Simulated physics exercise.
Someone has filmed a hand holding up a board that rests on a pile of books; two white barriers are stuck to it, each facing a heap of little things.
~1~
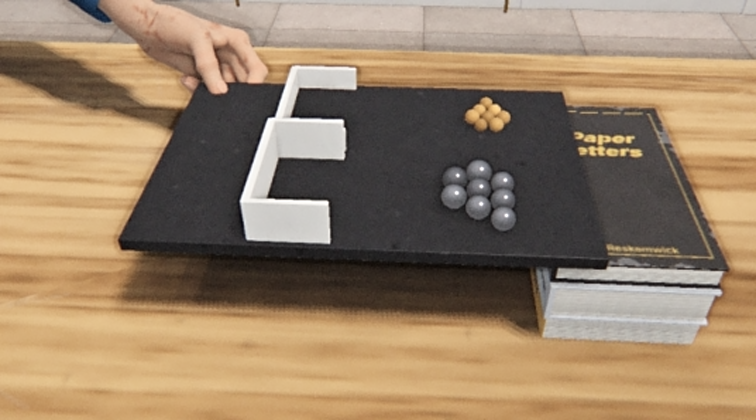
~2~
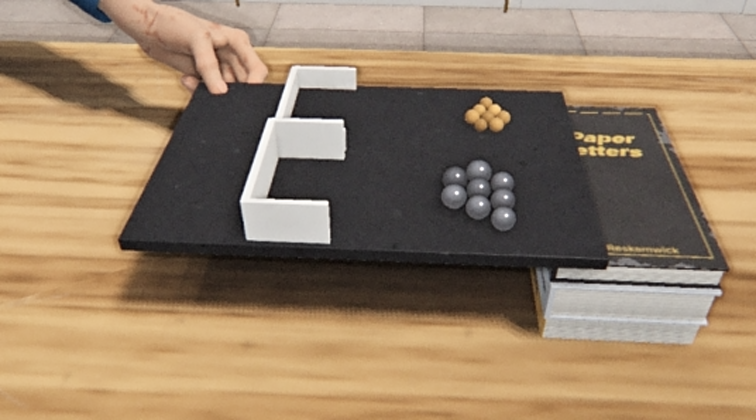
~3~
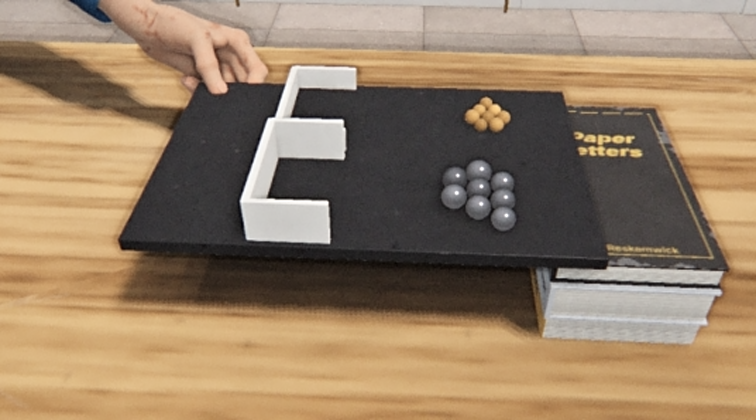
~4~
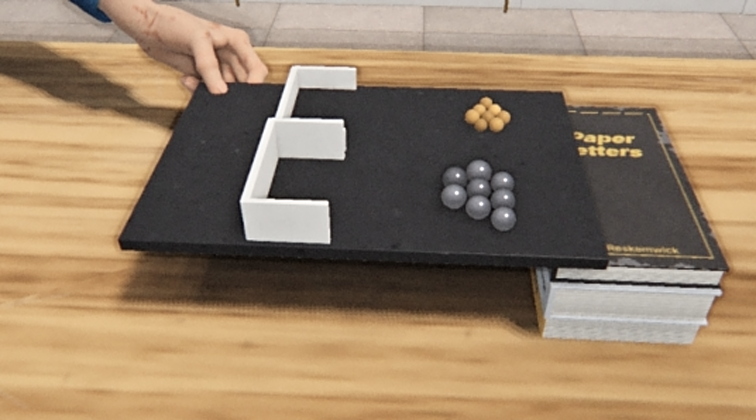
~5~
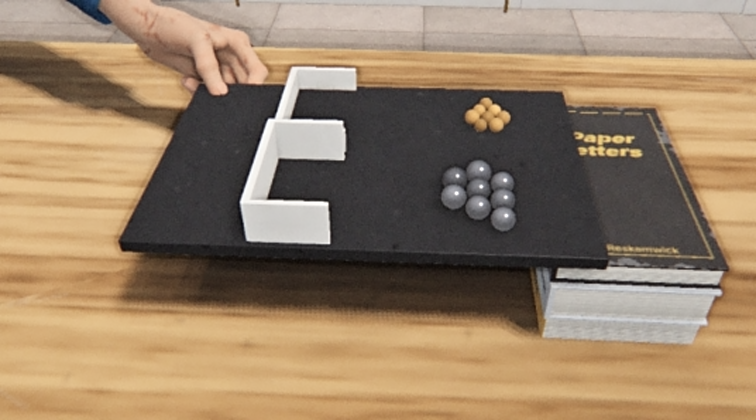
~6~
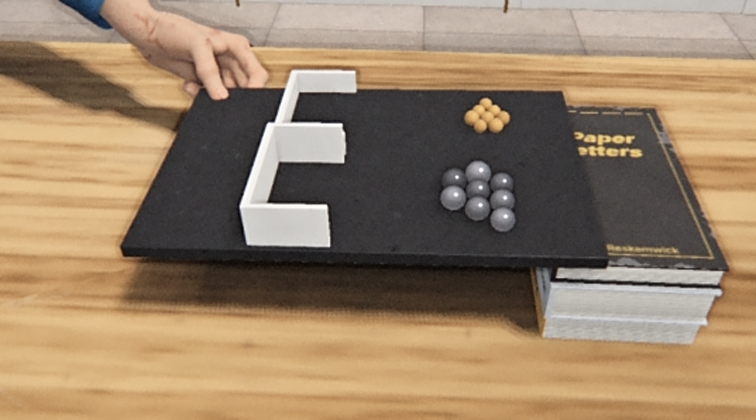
A hand holding a black board level against a book pile, then lowering it very slightly, grey and orange balls staying still.
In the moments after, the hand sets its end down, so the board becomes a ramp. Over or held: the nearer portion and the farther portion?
Here the nearer portion piles up behind the barrier, and the farther portion piles up behind the barrier.
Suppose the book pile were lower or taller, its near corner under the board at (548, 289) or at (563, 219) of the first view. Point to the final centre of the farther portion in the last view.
Around (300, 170) in the first try, (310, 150) in the second.
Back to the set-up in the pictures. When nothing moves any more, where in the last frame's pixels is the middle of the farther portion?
Around (306, 156).
Then, 0.22 s past the last view, board sloping at 6°; nearer portion where it was; farther portion where it was.
Then, 0.51 s past the last view, board sloping at 14°; nearer portion on its way down; farther portion on its way down.
Then, 0.81 s past the last view, board resting at 16°; nearer portion has reached its bar; farther portion has reached its bar.
Finally, board resting at 16°; nearer portion gathered behind its bar; farther portion gathered behind its bar.
